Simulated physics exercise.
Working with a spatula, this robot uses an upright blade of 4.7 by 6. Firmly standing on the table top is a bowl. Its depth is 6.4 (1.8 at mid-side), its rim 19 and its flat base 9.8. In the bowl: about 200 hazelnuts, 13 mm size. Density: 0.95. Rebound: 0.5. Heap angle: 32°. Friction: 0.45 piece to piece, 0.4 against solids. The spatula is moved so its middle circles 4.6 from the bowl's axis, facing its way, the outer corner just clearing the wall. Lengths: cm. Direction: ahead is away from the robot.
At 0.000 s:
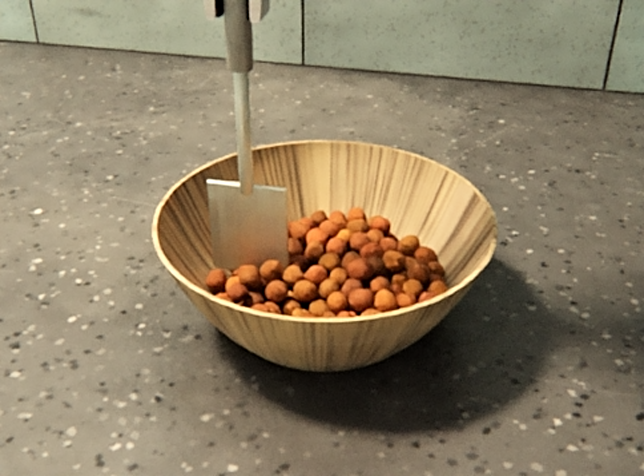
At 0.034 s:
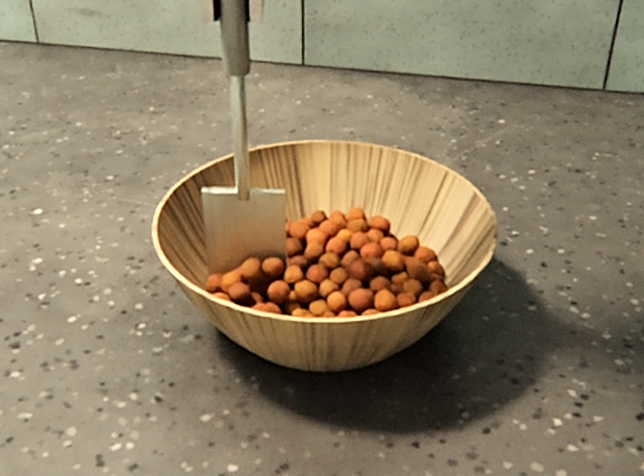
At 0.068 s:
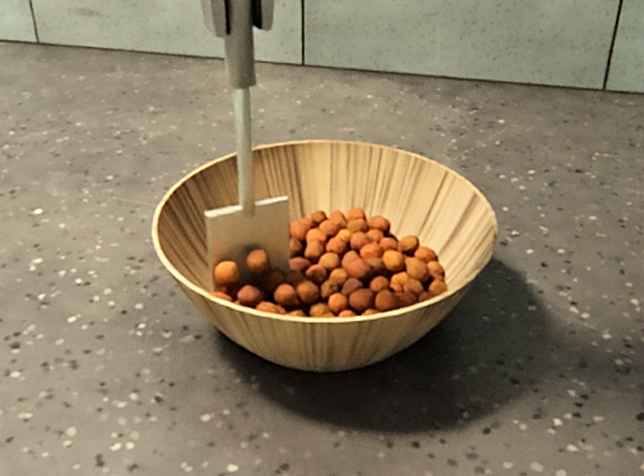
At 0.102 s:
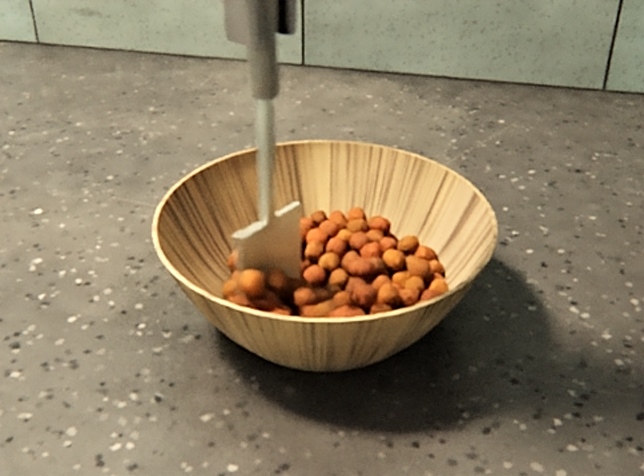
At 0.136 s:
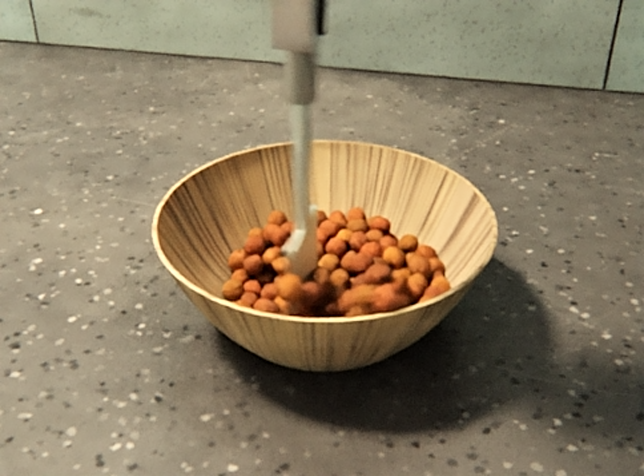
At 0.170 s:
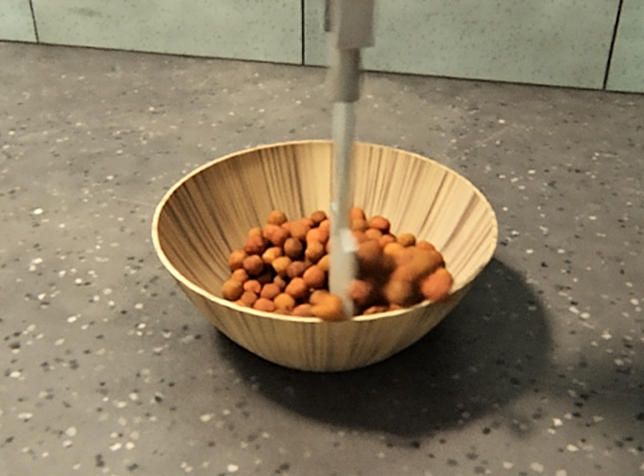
In a wooden bowl on a speckled counter, a robot's spatula sweeps brown nuts rightward while turning.
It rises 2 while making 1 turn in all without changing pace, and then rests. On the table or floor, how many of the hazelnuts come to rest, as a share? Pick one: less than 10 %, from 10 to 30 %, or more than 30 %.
From 10 to 30 %.
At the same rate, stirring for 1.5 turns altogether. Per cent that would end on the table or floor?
It would be around 10 percent.
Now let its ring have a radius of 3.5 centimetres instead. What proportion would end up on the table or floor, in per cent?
It would be close to 5 per cent then.
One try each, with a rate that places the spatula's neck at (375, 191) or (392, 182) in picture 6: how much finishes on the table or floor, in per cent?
So, roughly 15 percent the first time and 20 percent the second.
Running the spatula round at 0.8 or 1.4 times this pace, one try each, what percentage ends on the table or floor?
It would be some 5 and 20 percent respectively.
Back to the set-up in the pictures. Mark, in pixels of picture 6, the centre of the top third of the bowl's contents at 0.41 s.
In the last picture it sits around (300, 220).
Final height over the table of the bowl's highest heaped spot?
4.5 cm, roughly.
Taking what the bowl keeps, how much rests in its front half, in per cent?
45 %.
After 0.29 s, 206° round, highest piece 10 above the table; 185 in the bowl, 3 on the table or floor, 11 in flight or on the tool.
After 0.41 s, 299° round, highest piece 9 above the table; 177 in the bowl, 14 on the table or floor, 8 in flight or on the tool.
After 0.68 s, 0° round, highest piece 5 above the table; 172 in the bowl, 27 on the table or floor.
After 1.38 s, 0° round, highest piece 4 above the table; 172 in the bowl, 27 on the table or floor.
In the end, 172 in the bowl, 27 on the table or floor. That is 14 % on the table or floor.
